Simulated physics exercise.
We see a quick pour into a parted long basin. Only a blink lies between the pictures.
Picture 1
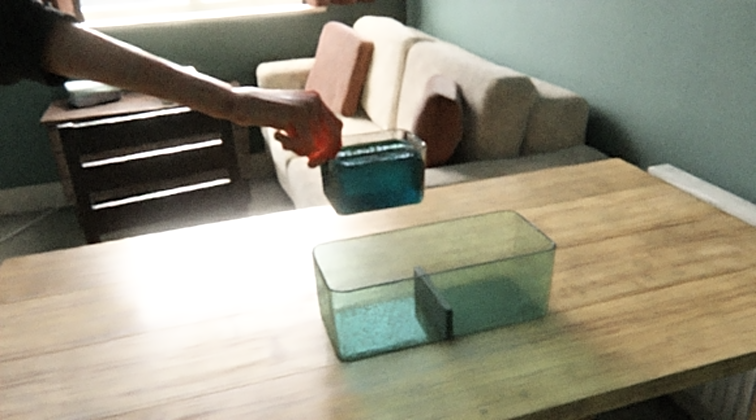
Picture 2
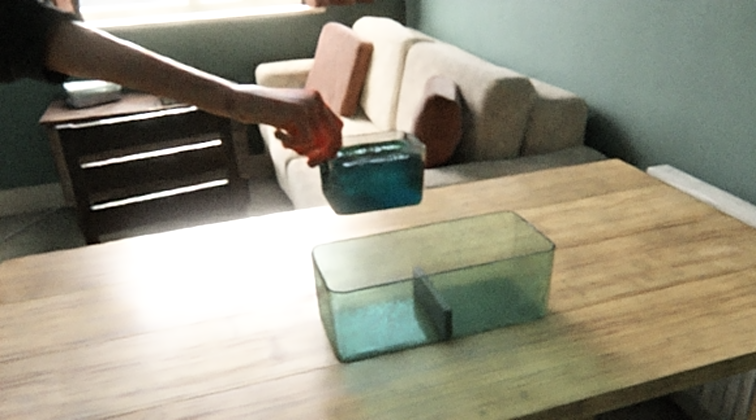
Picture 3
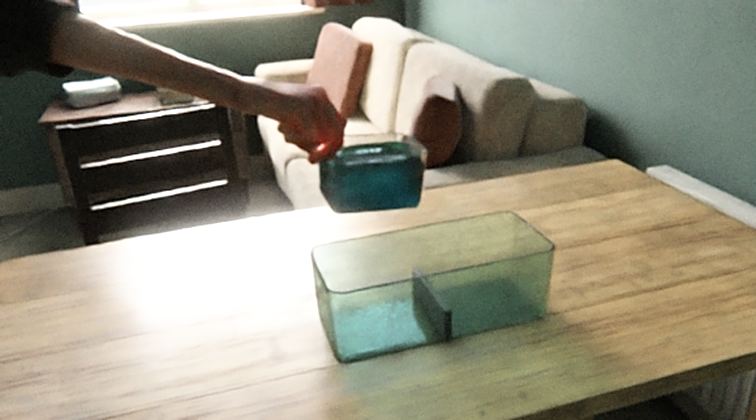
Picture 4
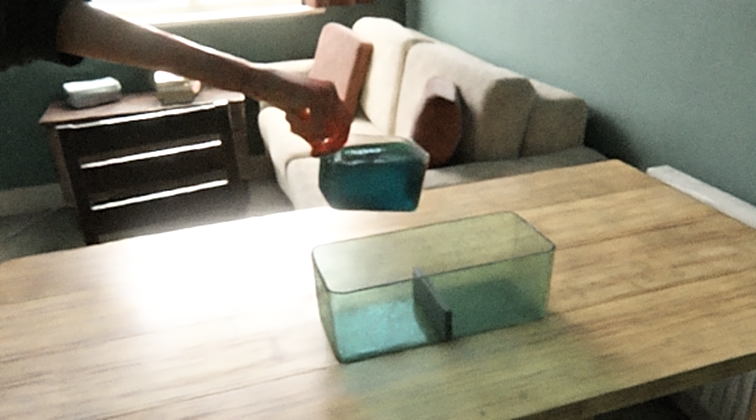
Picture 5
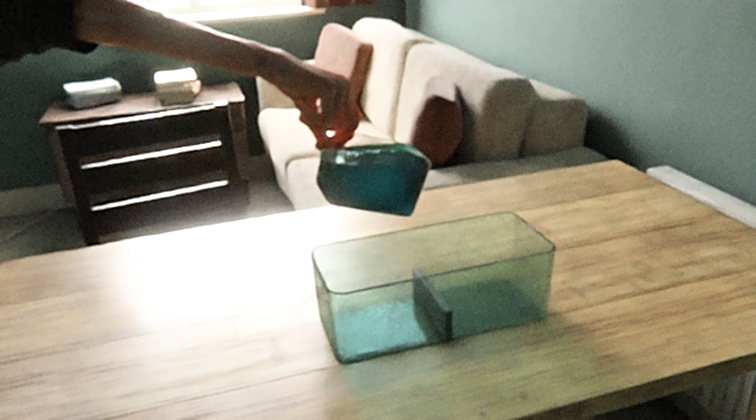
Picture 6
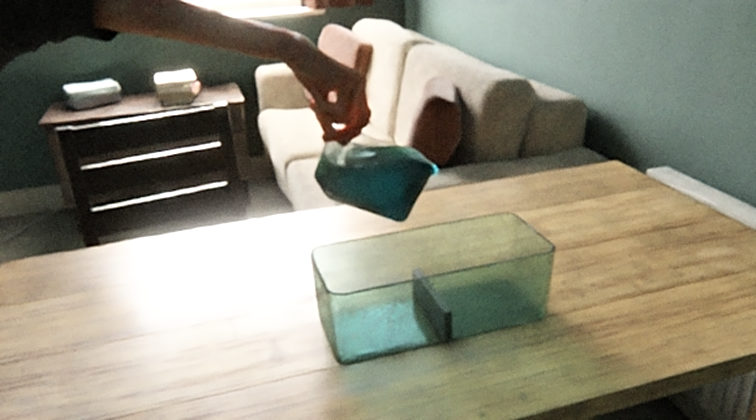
A hand tilts a clear container of blue liquid rightward above a divided basin.
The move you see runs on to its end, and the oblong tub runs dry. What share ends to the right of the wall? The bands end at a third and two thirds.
In the end above two thirds is right of the wall.
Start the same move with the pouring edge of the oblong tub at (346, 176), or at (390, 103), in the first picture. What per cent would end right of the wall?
About 5 and 75 per cent.
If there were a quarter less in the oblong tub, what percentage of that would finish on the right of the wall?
Some 90 per cent.
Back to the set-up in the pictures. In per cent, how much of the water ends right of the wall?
It comes to 90 per cent or so.
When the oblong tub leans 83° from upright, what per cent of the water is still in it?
Some 35 per cent.
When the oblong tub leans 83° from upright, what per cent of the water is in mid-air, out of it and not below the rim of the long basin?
Roughly 35 in a hundred.
A moment on, the oblong tub is tipped on its side and 37 per cent is still to pour, 0 is left of the wall and 26 right of it.
Next, the oblong tub is tipped on its side and 10 per cent is still to pour, 3 is left of the wall and 80 right of it.
Then the oblong tub is tipped on its side and 2 per cent is still to pour, 5 is left of the wall and 89 right of it.
Later the oblong tub is tipped on its side and 0 per cent is still to pour, 7 is left of the wall and 91 right of it.
Finally, 8 per cent lies left of the wall, 91 right of it and 1 outside.
